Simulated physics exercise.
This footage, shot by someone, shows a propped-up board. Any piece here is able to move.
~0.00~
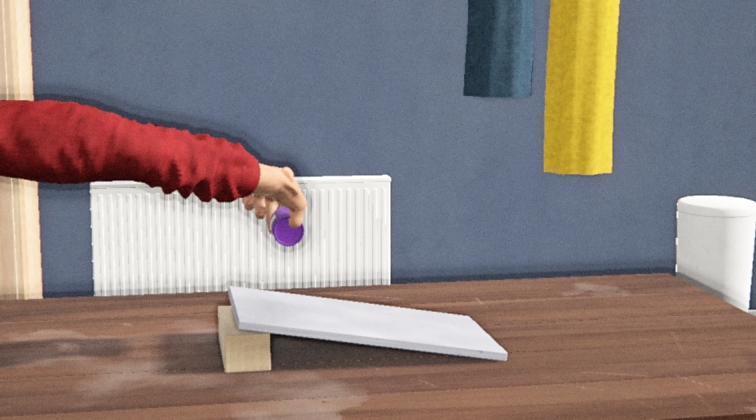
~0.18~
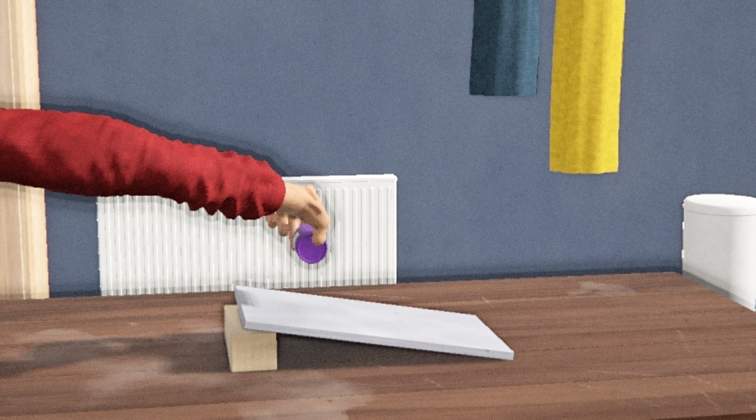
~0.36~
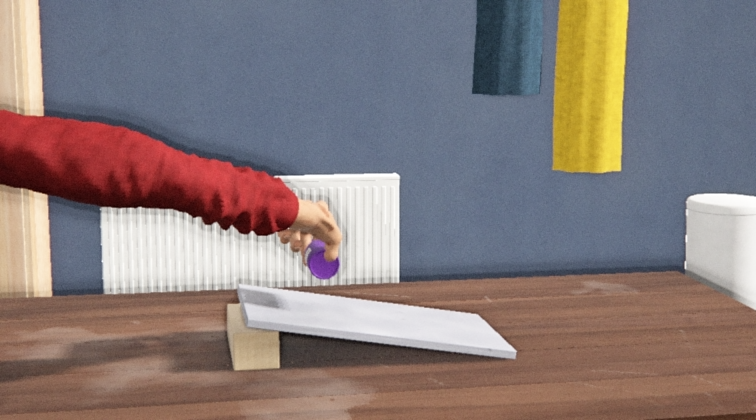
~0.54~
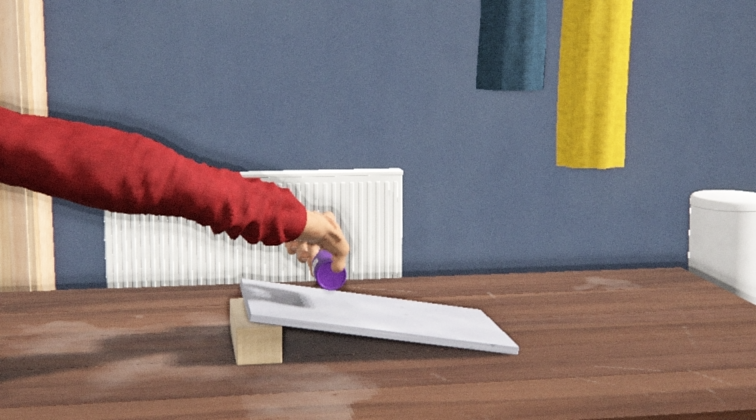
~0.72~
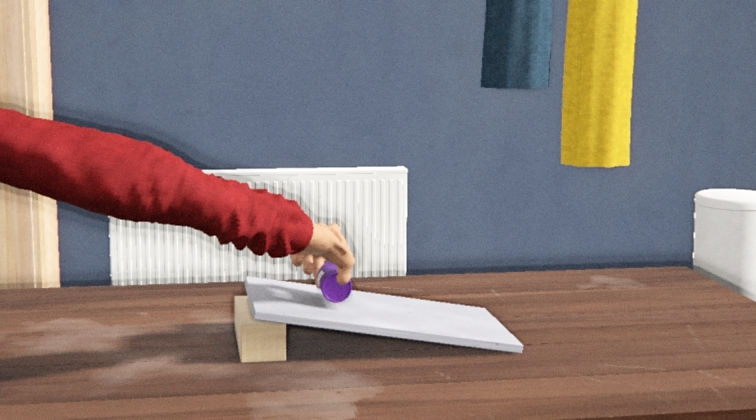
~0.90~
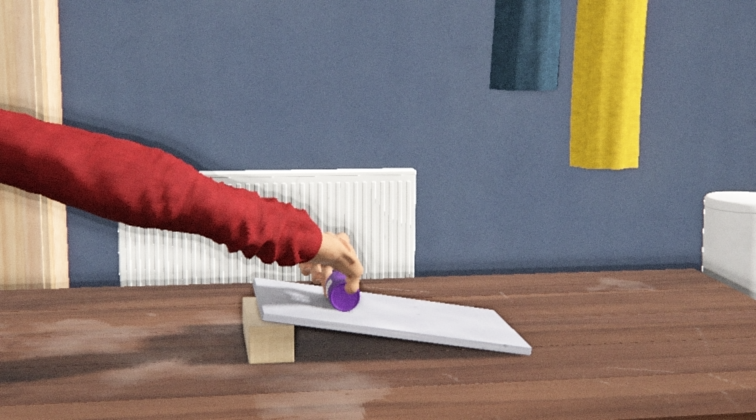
The video shows a hand in a red sleeve lowering a purple shaker, moving slightly right, onto a sloping board propped on a wooden block, then keeping hold of it there on the board's surface.
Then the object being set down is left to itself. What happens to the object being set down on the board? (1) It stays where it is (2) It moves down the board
2, it moves down the board.
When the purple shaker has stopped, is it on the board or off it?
At the end, the purple shaker is no longer up there.
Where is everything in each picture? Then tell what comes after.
Coming down; purple shaker (285, 226), in the first frame.
Coming down; purple shaker (309, 243), in the second frame.
Coming down; purple shaker (320, 258), in the third frame.
Coming down; purple shaker (328, 269), in the fourth frame.
Coming down; purple shaker (332, 280), in the fifth frame.
In place under the hand; purple shaker (341, 290), in the sixth frame.
By 2.00 s, purple shaker now off the board.
By 2.70 s, things are still on the move.
When it is over (3.2 s), off the board, purple shaker. The purple shaker runs down the board.
